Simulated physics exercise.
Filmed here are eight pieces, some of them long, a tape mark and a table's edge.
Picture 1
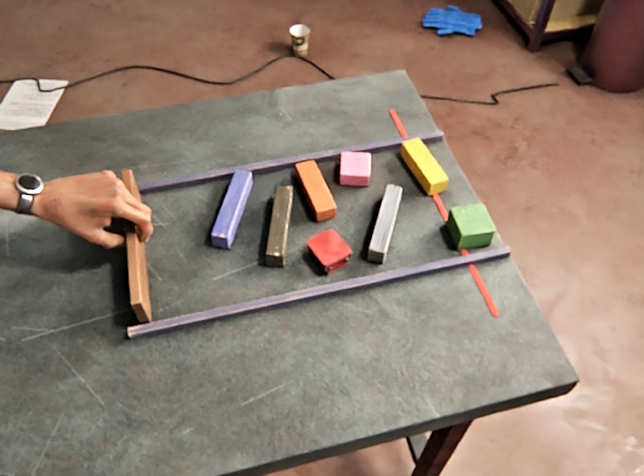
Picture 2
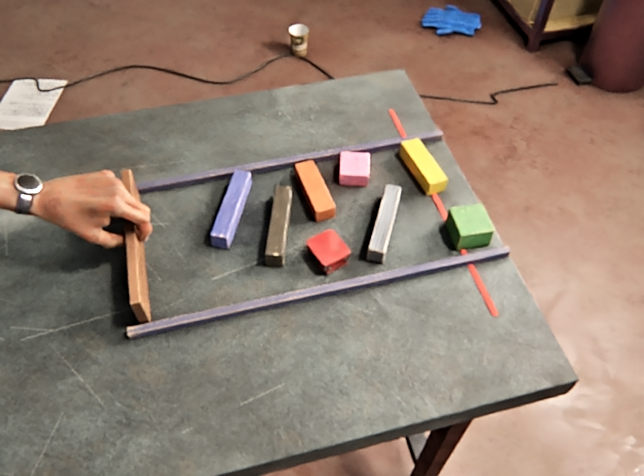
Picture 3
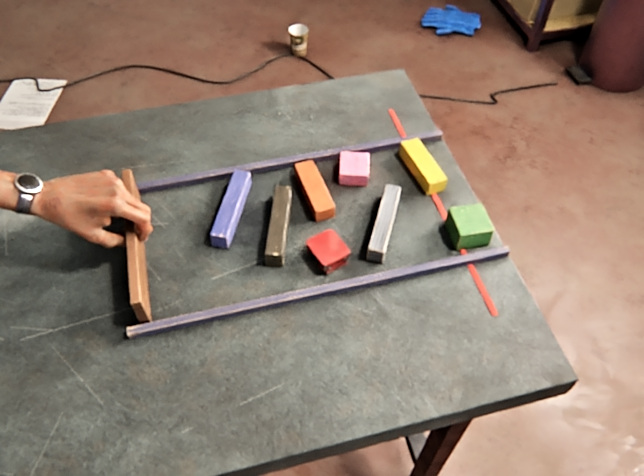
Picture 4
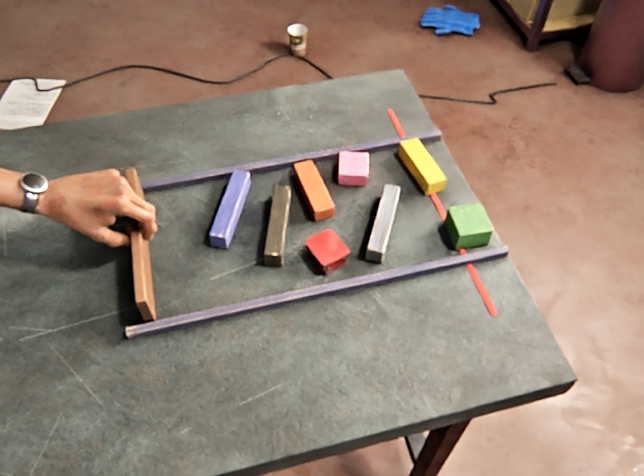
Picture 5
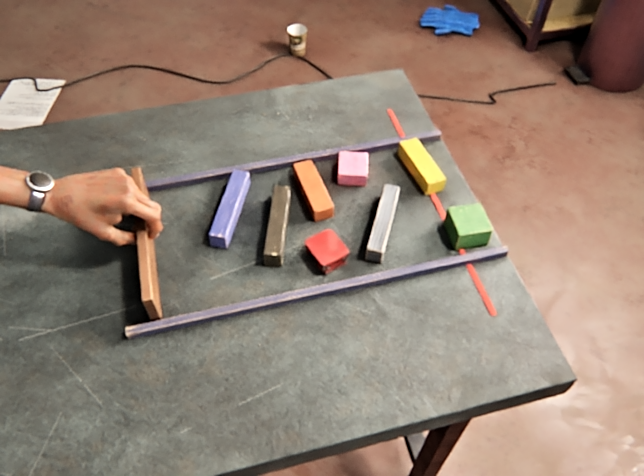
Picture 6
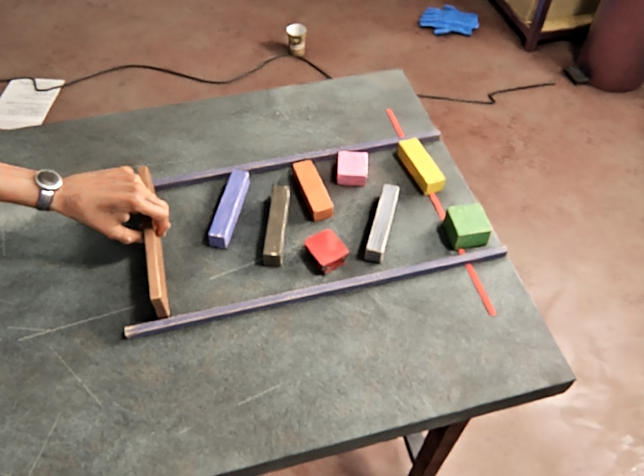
A hand slides a wooden board slightly right between two rails, toward scattered colored blocks.
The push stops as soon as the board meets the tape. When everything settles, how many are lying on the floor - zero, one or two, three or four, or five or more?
When it settles, five or more are on the floor.
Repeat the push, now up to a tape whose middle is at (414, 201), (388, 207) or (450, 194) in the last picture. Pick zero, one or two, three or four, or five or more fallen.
Taken in the order given: Three to four, 1 or 2, 5 or more.
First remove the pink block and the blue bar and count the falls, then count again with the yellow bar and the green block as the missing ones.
3 in the first try, 3 in the second.
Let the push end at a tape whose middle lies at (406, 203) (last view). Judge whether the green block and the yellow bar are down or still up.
The green block tumbles off; the yellow bar tumbles off.
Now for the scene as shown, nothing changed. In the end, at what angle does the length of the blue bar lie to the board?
It comes to around 0 degrees.
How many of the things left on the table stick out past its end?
Count of overhanging things: 1.
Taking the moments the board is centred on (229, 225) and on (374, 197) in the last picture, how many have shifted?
Moved so far: 1, then 8.
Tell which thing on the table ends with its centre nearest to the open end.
It's the orange bar that is foremost.
A little later, none off yet; green block at rest near (467, 227); yellow bar at rest near (420, 166); grey stick at rest near (382, 223).
Next, none off yet; green block at rest near (467, 227); yellow bar moving near (427, 164); grey stick shifted a little near (430, 217).
When it is over, the number that fall off is five or more; down, red case, pink block, grey stick, yellow bar and green block.
